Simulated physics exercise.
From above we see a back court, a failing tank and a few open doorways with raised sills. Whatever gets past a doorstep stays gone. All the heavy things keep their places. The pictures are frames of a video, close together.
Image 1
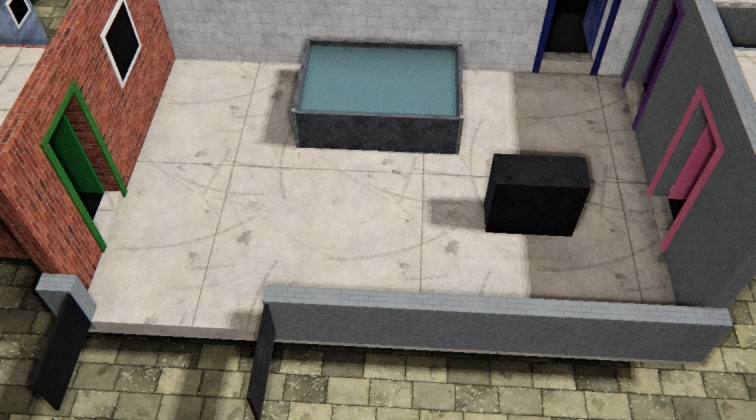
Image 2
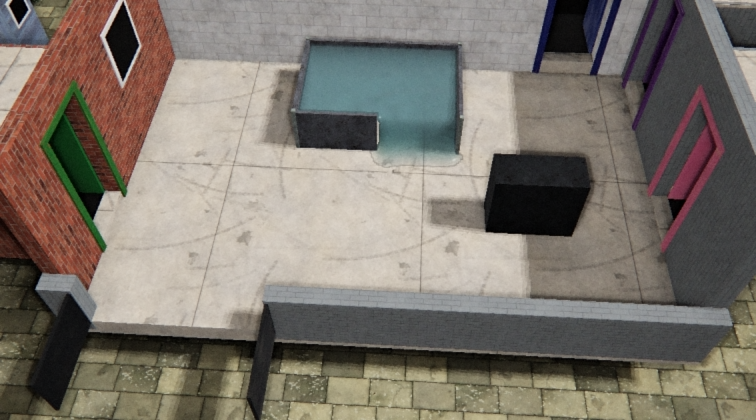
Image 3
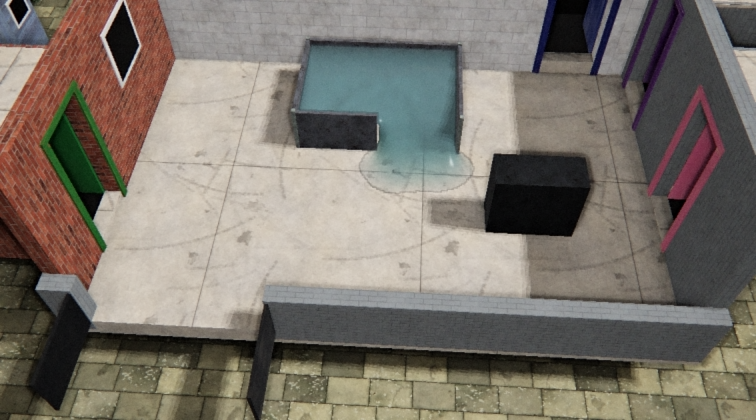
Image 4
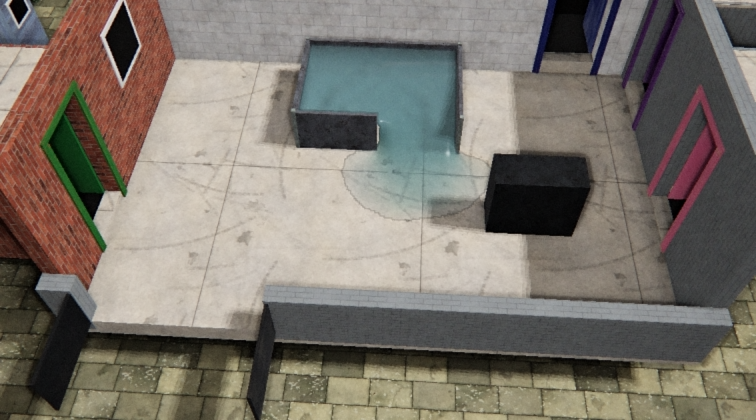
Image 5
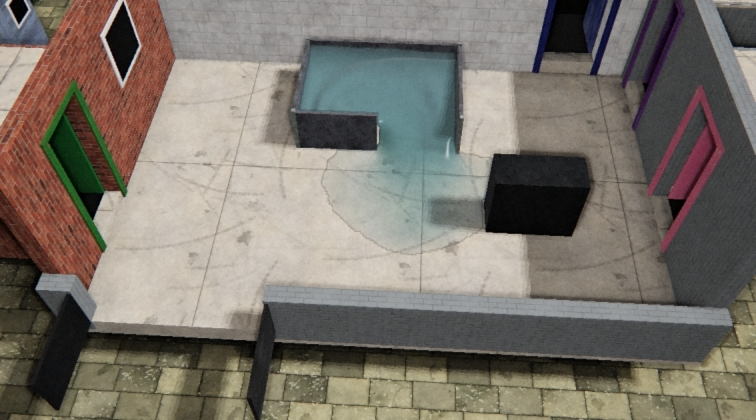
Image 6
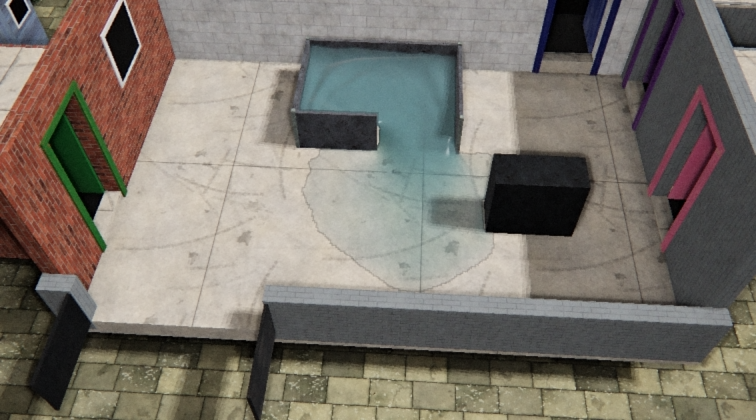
A large tank of water stood still against the back wall of a court, then its front opened on the right and water poured out, spreading across the pale floor past a dark block.
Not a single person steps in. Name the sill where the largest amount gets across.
Pink.
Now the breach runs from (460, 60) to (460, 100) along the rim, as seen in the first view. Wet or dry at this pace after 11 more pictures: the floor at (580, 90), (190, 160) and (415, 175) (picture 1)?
In the order asked: Waterlogged, bare, bare.
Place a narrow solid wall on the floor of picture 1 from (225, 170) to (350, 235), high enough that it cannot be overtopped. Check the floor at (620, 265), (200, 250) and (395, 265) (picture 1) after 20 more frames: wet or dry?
Lab note - three points, in order: Flooding; flooding; flooding.
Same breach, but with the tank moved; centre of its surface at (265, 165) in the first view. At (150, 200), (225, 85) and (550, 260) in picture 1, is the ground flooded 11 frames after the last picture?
In the order given: Not reached, not reached and wetted.
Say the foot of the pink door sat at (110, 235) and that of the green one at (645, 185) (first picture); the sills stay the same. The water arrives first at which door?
It is the door marked green.
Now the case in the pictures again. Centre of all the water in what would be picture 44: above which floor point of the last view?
I'd point to (416, 190).
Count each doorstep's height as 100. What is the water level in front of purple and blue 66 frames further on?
In order: Roughly 40 and 30 in a hundred.
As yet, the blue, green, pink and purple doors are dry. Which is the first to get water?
The pink-painted one, for sure.
A moment on, water covers 25 % of the floor; purple door not reached, blue door not reached, pink door not reached, green door not reached.
Next, water covers 35 % of the floor; purple door not reached, blue door not reached, pink door a trickle in, green door not reached.
Then, water covers 55 % of the floor; purple door wet at the sill, nothing in, blue door not reached, pink door some in, green door wet at the sill, nothing in.
Later, water covers 80 % of the floor; purple door wet at the sill, nothing in, blue door wet at the sill, nothing in, pink door some in, green door wet at the sill, nothing in.
In the end, water covers 95 % of the floor; purple door wet at the sill, nothing in, blue door wet at the sill, nothing in, pink door a lot in, green door wet at the sill, nothing in; the pink door has let in the most.
